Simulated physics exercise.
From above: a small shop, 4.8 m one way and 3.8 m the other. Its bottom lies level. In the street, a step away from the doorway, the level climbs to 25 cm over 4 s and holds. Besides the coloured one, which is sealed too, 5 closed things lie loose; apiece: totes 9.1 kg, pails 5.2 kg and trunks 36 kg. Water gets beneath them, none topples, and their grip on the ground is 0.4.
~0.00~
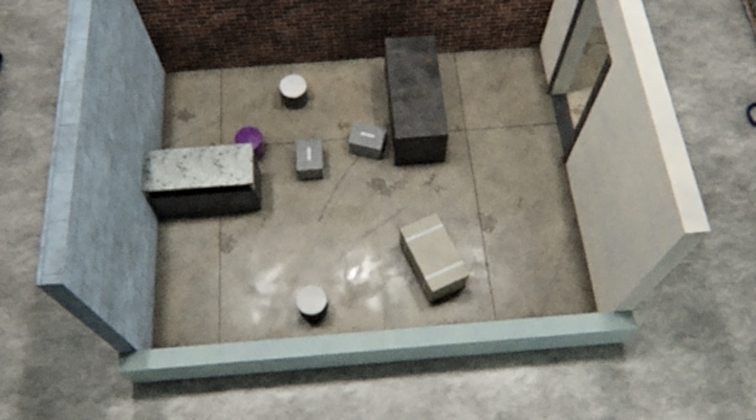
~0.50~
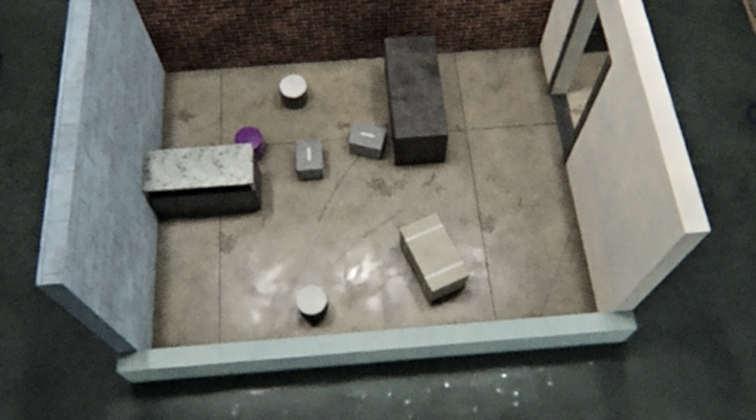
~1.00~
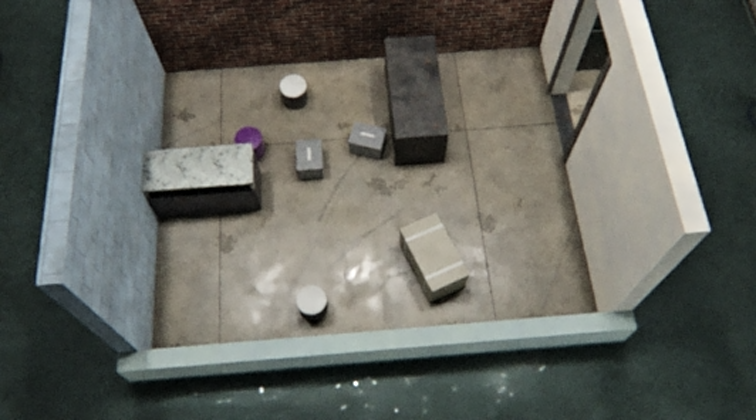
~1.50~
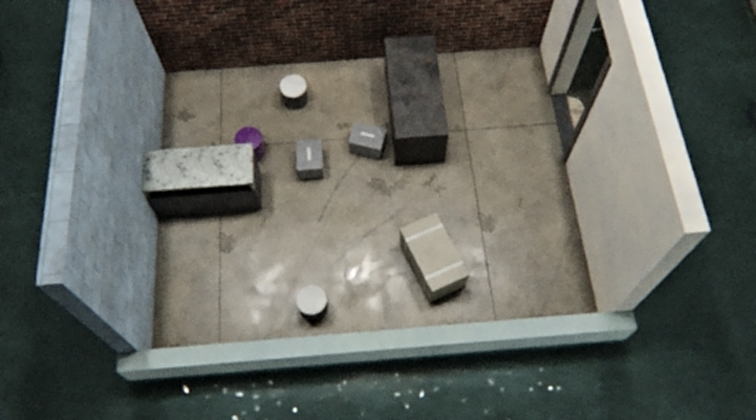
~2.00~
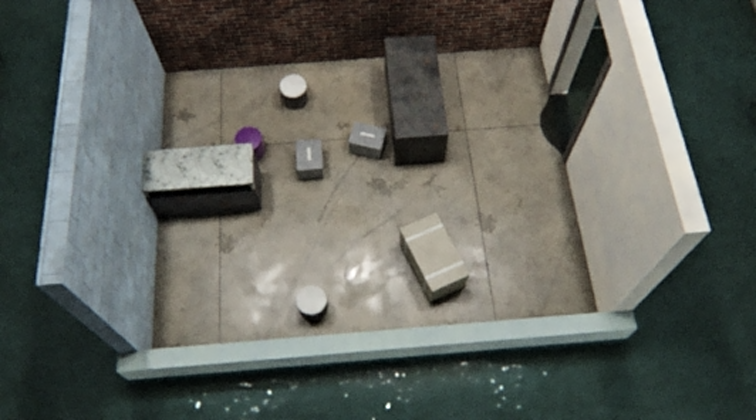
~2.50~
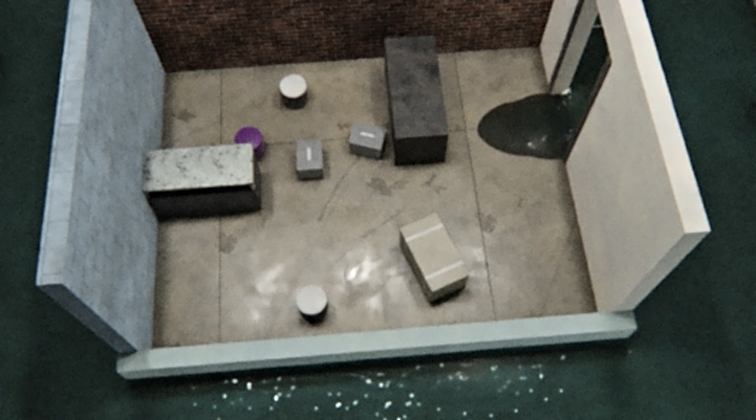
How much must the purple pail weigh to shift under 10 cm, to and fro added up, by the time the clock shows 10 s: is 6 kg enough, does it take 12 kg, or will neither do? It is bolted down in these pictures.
I expect that the lower weight is enough.
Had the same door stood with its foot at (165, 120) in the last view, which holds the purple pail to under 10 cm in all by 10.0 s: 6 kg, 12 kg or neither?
Then neither load is enough.
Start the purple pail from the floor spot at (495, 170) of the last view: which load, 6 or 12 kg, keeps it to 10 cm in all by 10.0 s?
Neither holds.
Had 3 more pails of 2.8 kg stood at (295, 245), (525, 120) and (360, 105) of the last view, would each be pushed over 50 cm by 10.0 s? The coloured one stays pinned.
In turn: Over, more, short of it.
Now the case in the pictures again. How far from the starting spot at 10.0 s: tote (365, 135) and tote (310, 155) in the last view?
In turn: 0 cm, 0 cm.
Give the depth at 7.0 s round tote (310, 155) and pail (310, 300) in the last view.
Roughly 2 and 2 cm.
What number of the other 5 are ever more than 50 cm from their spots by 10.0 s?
1 of them.
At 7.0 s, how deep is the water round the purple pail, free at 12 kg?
Roughly 1 cm.
After 3.5 s the purple pail would be 0 cm from its start with 6 kg and 0 cm from its start with 12 kg; 0 cm of water round it then.
After 4.5 s the purple pail would be 0 cm from its start with 6 kg and 0 cm from its start with 12 kg; 0 cm of water round it then.
After 7.0 s the purple pail would be 0 cm from its start with 6 kg and 0 cm from its start with 12 kg; 1 cm of water round it then.
After 10.0 s the purple pail would be 0 cm from its start with 6 kg and 0 cm from its start with 12 kg; 4 cm of water round it then.
